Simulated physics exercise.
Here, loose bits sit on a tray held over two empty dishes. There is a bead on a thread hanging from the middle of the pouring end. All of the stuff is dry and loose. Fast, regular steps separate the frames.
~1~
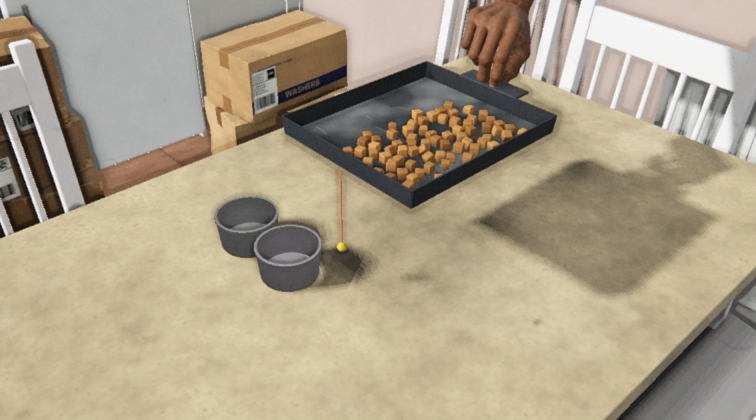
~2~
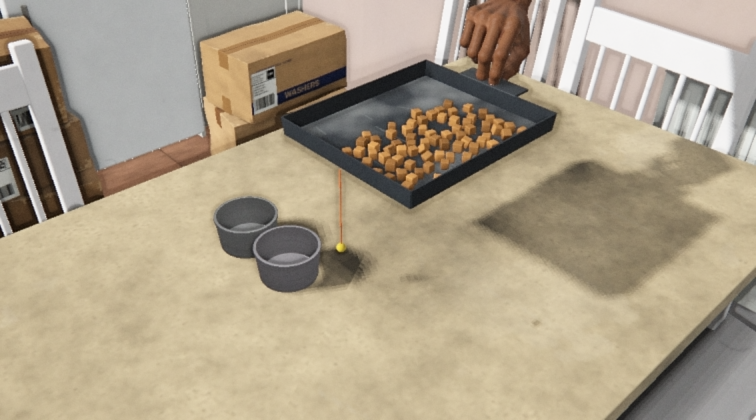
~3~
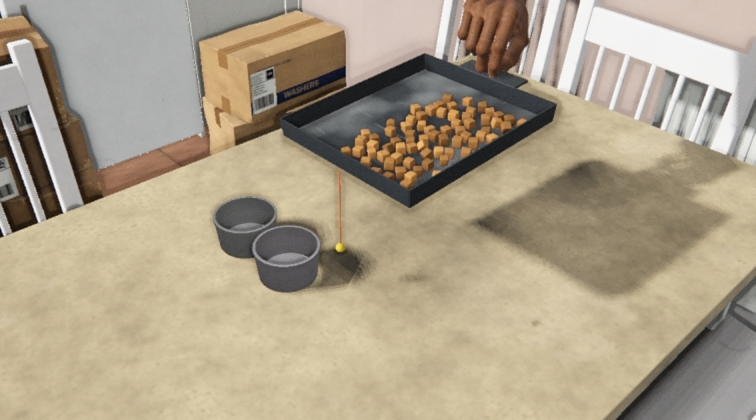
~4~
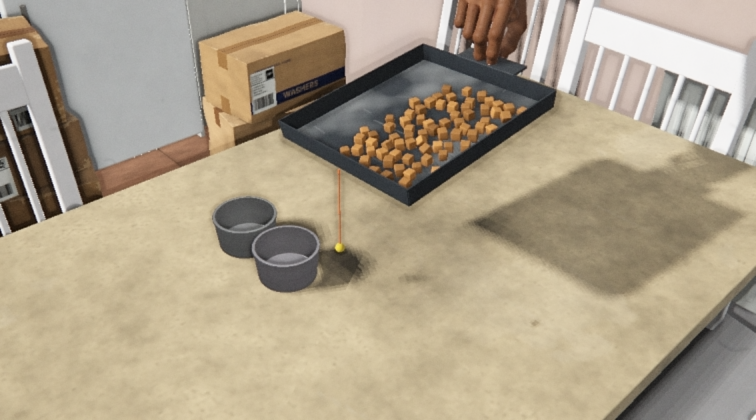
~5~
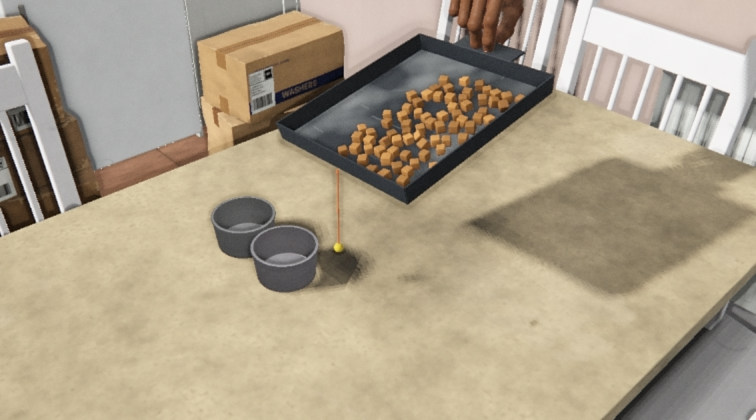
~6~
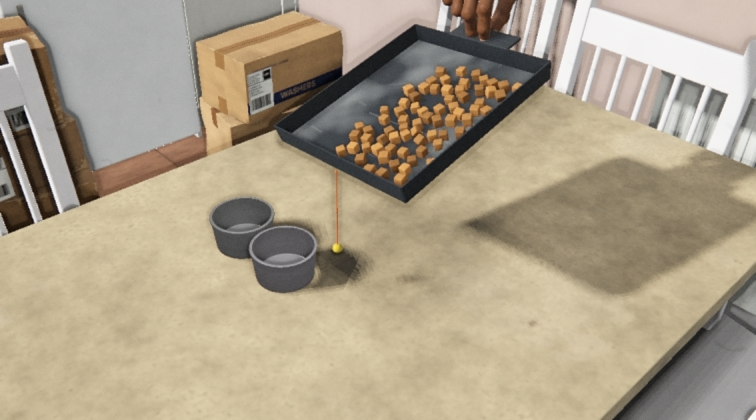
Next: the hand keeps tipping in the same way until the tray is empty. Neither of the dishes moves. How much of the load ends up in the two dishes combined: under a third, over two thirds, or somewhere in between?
Somewhere in between.
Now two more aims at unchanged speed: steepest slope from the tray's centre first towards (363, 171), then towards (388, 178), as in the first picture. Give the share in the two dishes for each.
In order: About 0, then 0 percent.
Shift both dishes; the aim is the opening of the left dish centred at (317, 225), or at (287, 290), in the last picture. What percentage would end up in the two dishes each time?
First position: Some 0 %; second position: Some 30 %.
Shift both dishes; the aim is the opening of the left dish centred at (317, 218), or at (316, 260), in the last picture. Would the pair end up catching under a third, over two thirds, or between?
Taking the two places in turn, the answer is below one third and then under a third.
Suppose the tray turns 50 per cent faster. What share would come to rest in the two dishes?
I'd expect near 40 per cent.
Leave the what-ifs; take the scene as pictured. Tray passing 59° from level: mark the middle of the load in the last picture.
I'd mark it close to (340, 138).
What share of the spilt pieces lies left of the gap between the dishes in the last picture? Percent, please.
Left share: Close to 60 %.
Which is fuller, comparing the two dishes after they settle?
You'll find more in the right of the two at the end.
Shortly afterwards, tray tipped steeply; the whole lot on the tray.
Next, tray tipped right over; all but a few on the tray; a little outside both.
Some moments later, tray tipped past a quarter turn; near half in the right dish; only a few in the left dish; near half outside both.
In the end, tray tipped past a quarter turn; near half in the right dish; only a few in the left dish; near half outside both.
